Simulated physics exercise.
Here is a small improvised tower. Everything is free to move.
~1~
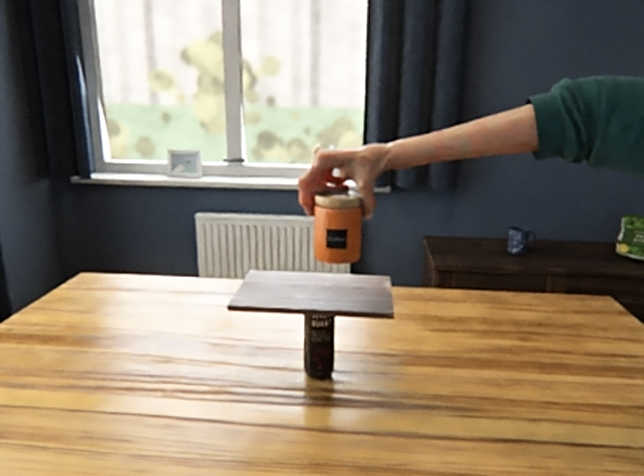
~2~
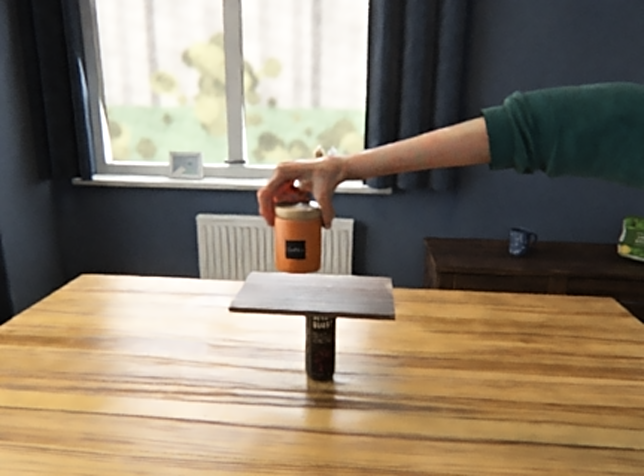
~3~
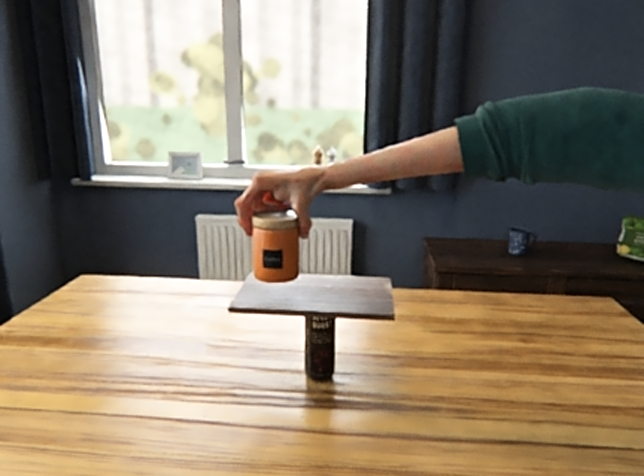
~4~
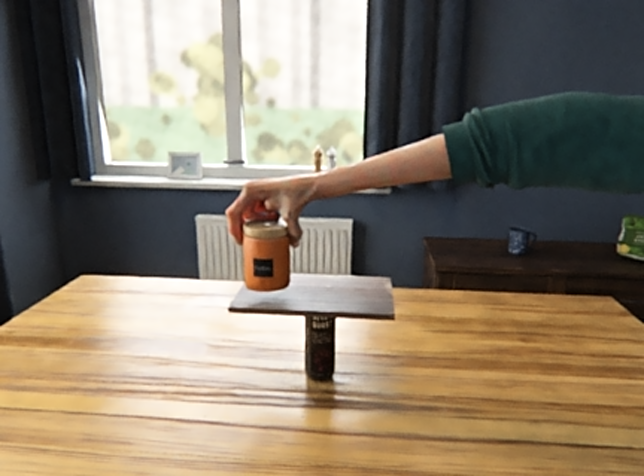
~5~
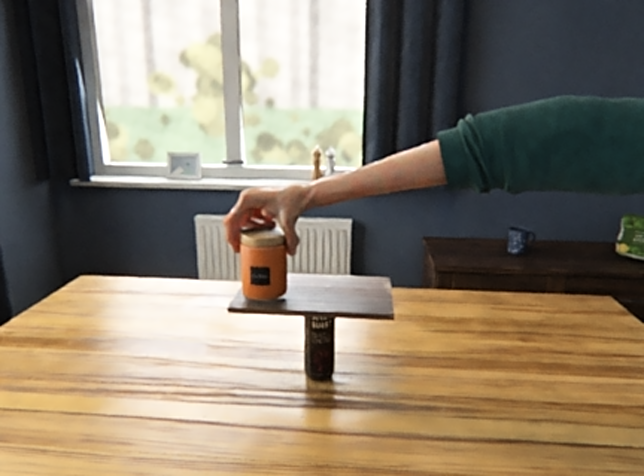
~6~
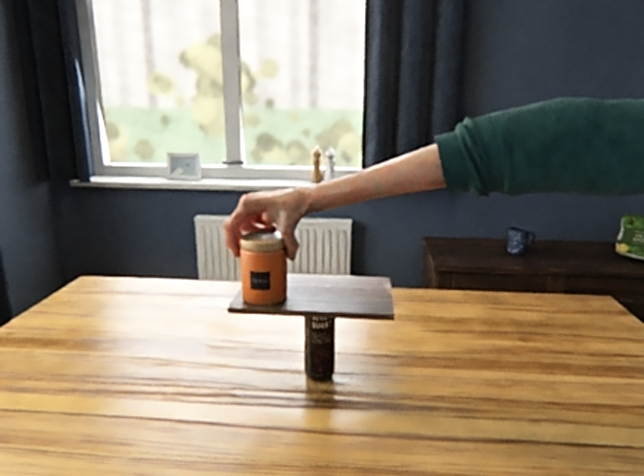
A hand moves an orange jar left and lowers it onto a board's left side.
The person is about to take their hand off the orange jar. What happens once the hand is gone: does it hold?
In the end the stack gives way.
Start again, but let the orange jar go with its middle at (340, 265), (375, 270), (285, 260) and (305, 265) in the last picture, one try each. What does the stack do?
First, it stays up; second, it gives way; third, it gives way; fourth, it stays up.
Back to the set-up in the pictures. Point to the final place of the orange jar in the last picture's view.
Around (201, 379).
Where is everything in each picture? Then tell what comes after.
In the first frame, on its way; orange jar (338, 226); black can (319, 336).
In the second frame, on its way; orange jar (299, 237); black can (321, 337).
In the third frame, on its way; orange jar (276, 246); black can (320, 337).
In the fourth frame, on its way; orange jar (267, 255); black can (320, 337).
In the fifth frame, on its way; orange jar (264, 262); black can (320, 337).
In the sixth frame, in place under the hand; orange jar (264, 267); black can (320, 337).
Then, 0.40 s after the last picture, orange jar now fallen; brown board on its side.
Then, 0.70 s after the last picture, brown board now fallen.
At rest, fallen, orange jar and brown board; black can in place. Seen from the same camera at the end, orange jar near (201, 378). The stack loses its balance.
